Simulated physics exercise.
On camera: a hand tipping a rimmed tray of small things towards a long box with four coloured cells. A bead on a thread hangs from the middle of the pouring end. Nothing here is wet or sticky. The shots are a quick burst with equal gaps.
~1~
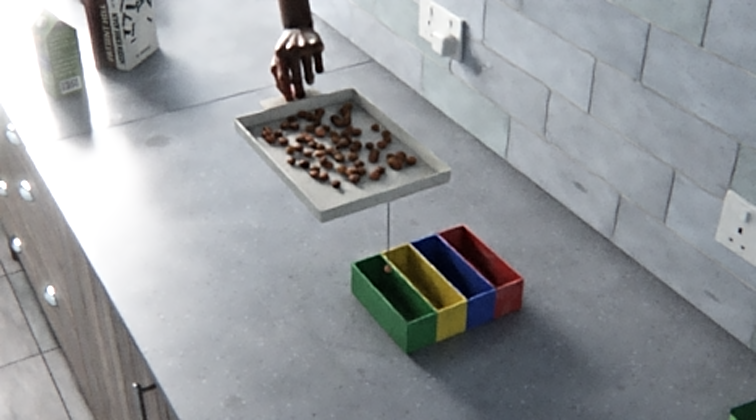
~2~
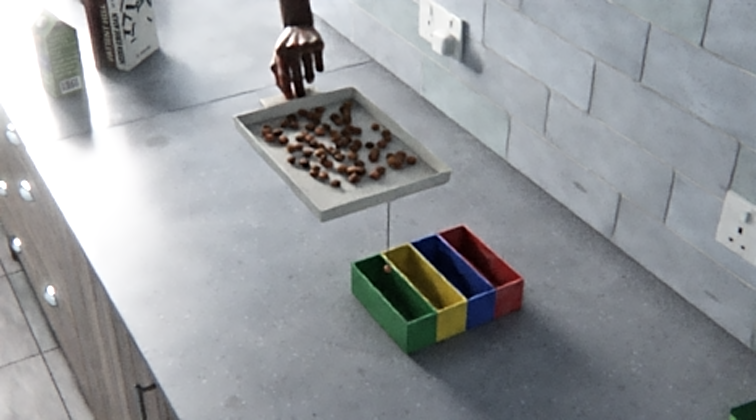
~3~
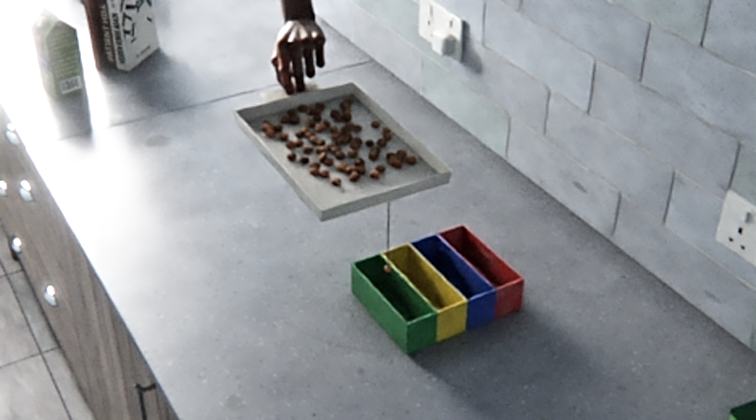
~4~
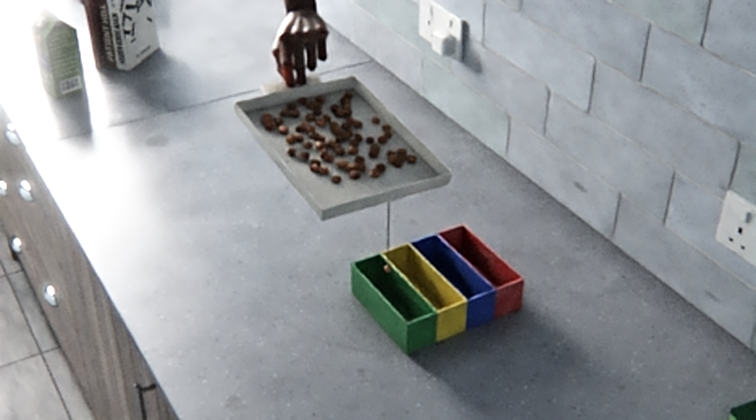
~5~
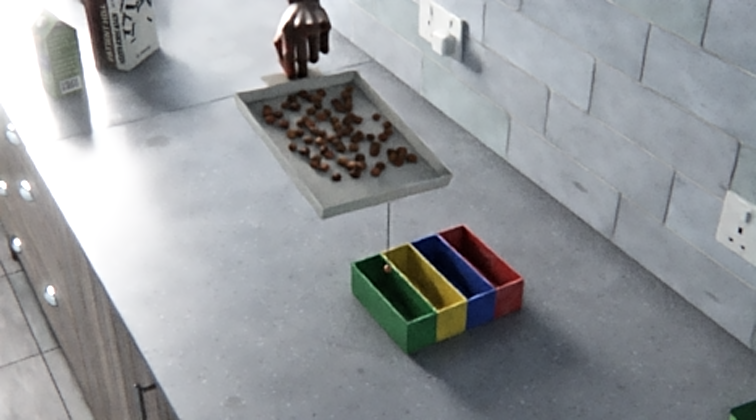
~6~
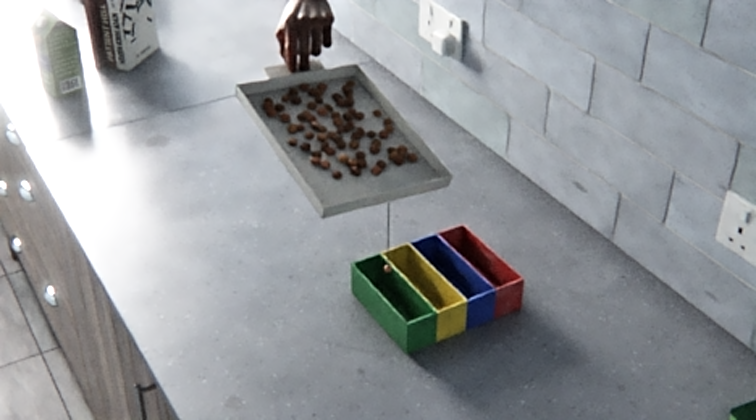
A hand slowly raises the far end of a rimmed tray of small brown pieces, tilting it slightly toward a box with green, yellow, blue and red cells on a grey counter, while the pieces barely shift.
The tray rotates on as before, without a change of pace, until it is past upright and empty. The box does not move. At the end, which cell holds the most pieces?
Fullest: The blue cell.
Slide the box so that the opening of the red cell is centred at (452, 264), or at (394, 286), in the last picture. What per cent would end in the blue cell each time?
First some 20, then 0 per cent.
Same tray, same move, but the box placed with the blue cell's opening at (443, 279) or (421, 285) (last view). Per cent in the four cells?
About 100 and 80 per cent.
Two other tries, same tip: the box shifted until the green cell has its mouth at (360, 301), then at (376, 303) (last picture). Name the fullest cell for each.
The first try: The red cell. The second: Red.
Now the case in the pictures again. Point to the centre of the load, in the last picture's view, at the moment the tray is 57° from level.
Near (417, 168).
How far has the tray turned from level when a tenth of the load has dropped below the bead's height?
Around 75° of tilt.
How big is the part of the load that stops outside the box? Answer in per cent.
Roughly 0 in a hundred.
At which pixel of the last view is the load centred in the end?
Roughly at (450, 294).
Shortly afterwards, tray tipped steeply; all but a few on the tray; only a few falling or outside the box.
Next, tray tipped right over; near a third on the tray; near half in the blue cell; a little in the yellow cell; a little in the red cell; a little falling or outside the box.
Some moments later, tray tipped past a quarter turn; near two thirds in the blue cell; near a quarter in the yellow cell; a little in the red cell; only a few in the green cell; a little falling or outside the box.
In the end, tray tipped past a quarter turn; near two thirds in the blue cell; near a quarter in the yellow cell; a little in the red cell; only a few in the green cell; a little outside the box.
